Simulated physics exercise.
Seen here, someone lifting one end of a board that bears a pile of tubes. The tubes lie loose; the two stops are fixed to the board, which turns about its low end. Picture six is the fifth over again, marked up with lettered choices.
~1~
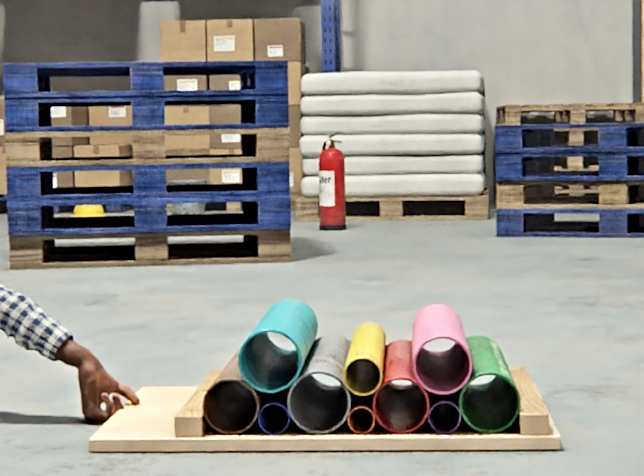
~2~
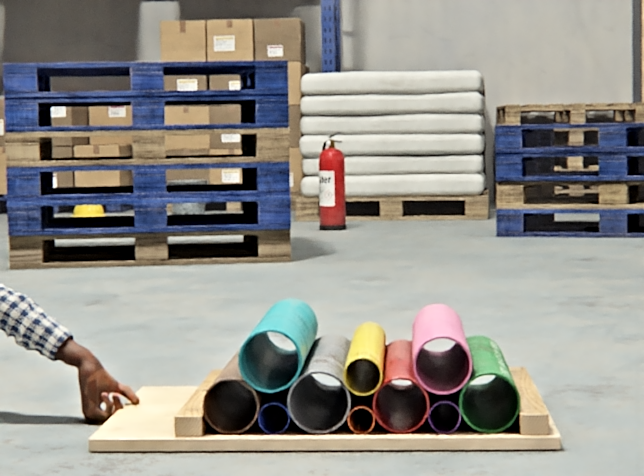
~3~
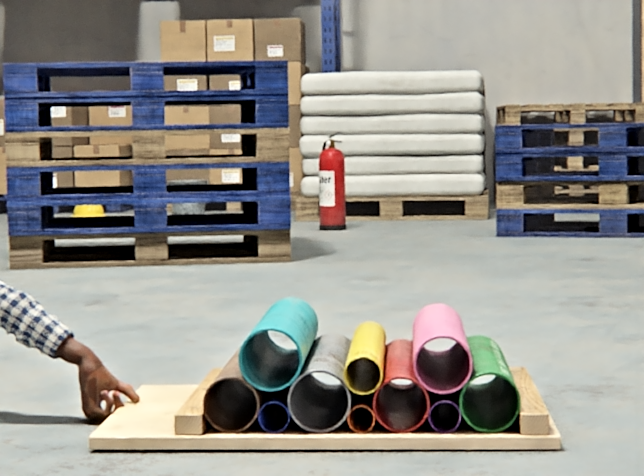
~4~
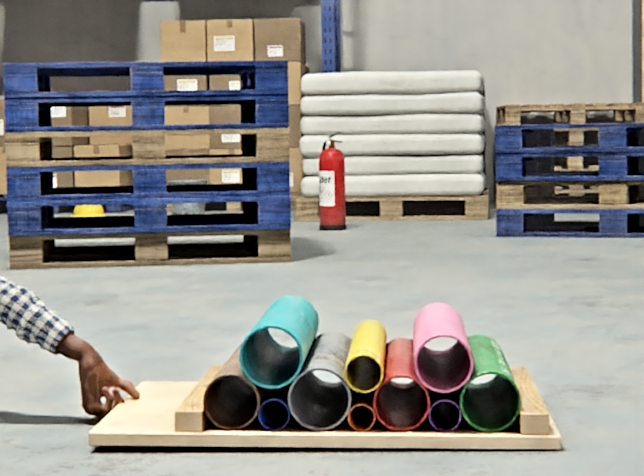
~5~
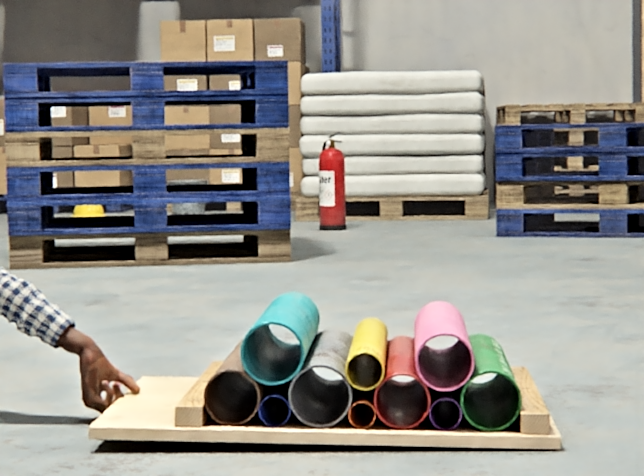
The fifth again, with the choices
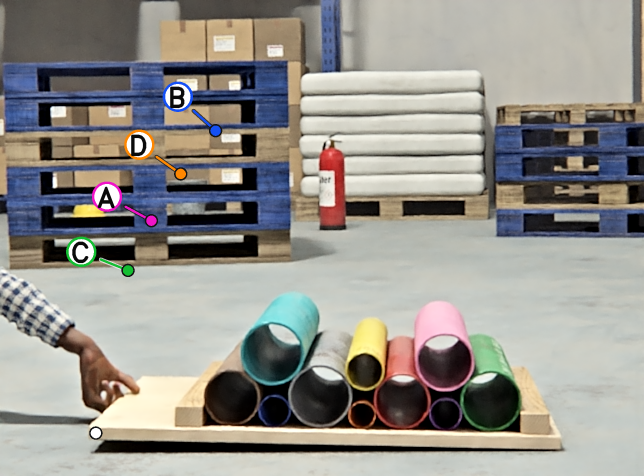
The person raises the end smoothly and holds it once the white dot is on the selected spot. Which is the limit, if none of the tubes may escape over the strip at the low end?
B is the limit.
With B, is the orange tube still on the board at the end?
Yes.
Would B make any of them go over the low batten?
No.
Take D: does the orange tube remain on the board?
Yes.
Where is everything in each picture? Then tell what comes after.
The first frame shows turquoise tube (270, 361); pink tube (443, 365); yellow tube (363, 376).
The second frame shows yellow tube (363, 376); board (331, 406).
The third frame shows board (331, 405); brown tube (231, 405); blue tube (274, 417); pink tube (443, 364).
The fourth frame shows board (331, 403); brown tube (231, 402); blue tube (274, 414).
The fifth frame shows board (331, 400); brown tube (232, 397); blue tube (274, 411).
On the copy, A at (152, 220); B at (215, 131); C at (128, 271); D at (181, 174); the white dot at (96, 433).
On B. First, board at 22°.
Then, board at 42°.
Finally, board at 43°, none over the low batten.
By contrast, A none over the low batten; C none over the low batten; D none over the low batten.
